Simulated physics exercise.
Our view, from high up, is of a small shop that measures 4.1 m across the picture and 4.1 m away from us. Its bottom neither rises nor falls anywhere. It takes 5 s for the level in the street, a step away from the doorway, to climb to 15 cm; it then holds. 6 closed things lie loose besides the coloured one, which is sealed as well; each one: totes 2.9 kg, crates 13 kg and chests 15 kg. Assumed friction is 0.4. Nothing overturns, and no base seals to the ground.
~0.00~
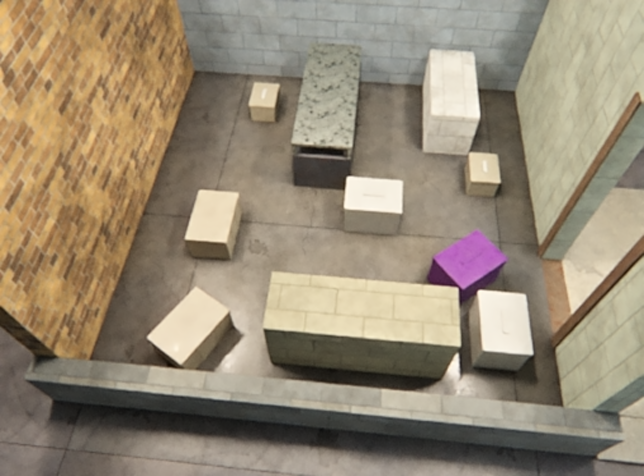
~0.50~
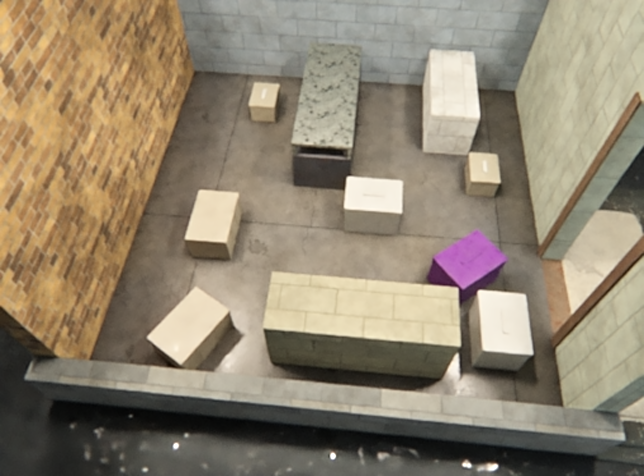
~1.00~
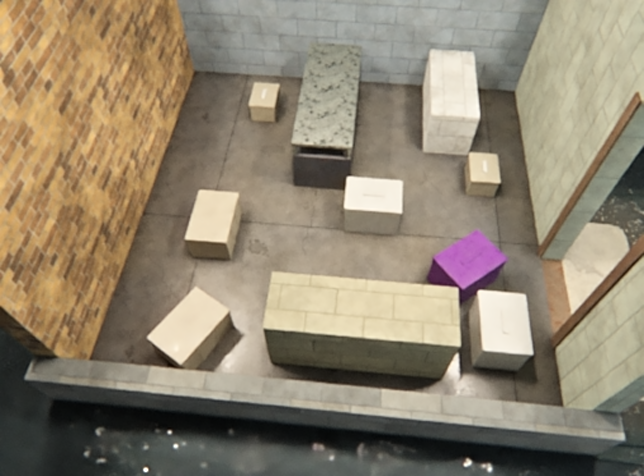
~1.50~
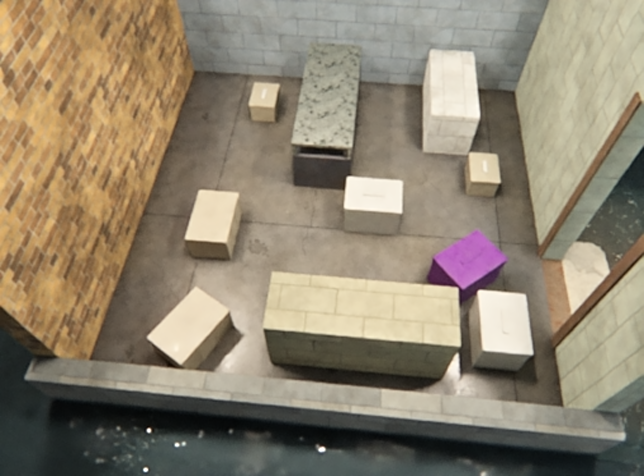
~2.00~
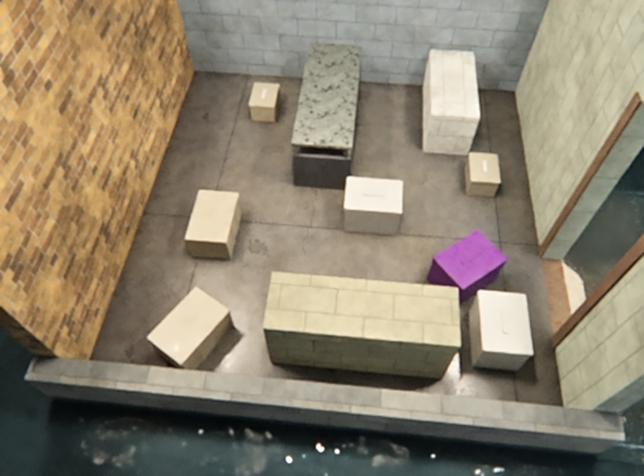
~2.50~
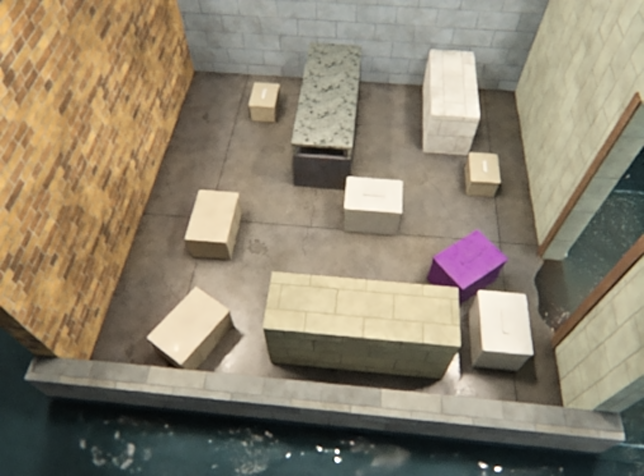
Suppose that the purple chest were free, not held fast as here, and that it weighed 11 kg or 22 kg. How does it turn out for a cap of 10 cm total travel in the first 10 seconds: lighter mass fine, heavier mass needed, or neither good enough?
Winning option: None.
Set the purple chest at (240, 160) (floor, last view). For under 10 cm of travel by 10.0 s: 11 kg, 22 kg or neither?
Result: Both pass.
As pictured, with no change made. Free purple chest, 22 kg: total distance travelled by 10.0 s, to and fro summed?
40 cm or so in all.
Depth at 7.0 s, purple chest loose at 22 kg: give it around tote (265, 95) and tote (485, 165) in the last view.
First about 0 cm, second about 2 cm.
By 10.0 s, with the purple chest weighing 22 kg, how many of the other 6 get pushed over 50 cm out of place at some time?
The total is 1.
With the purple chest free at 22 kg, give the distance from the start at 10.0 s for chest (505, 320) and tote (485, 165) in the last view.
In turn: 40 cm, 140 cm.
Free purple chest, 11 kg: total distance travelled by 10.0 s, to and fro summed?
Total path: Roughly 60 cm.
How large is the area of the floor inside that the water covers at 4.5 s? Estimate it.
About 2.0 m2 is covered.
After 3.5 s the purple chest would be 0 cm from its start with 11 kg and 0 cm from its start with 22 kg; 2 cm of water round it then.
After 4.5 s the purple chest would be 32 cm from its start with 11 kg and 0 cm from its start with 22 kg; 5 cm of water round it then.
After 7.0 s the purple chest would be 59 cm from its start with 11 kg and 13 cm from its start with 22 kg; 6 cm of water round it then.
After 10.0 s the purple chest would be 59 cm from its start with 11 kg and 42 cm from its start with 22 kg; 5 cm of water round it then.
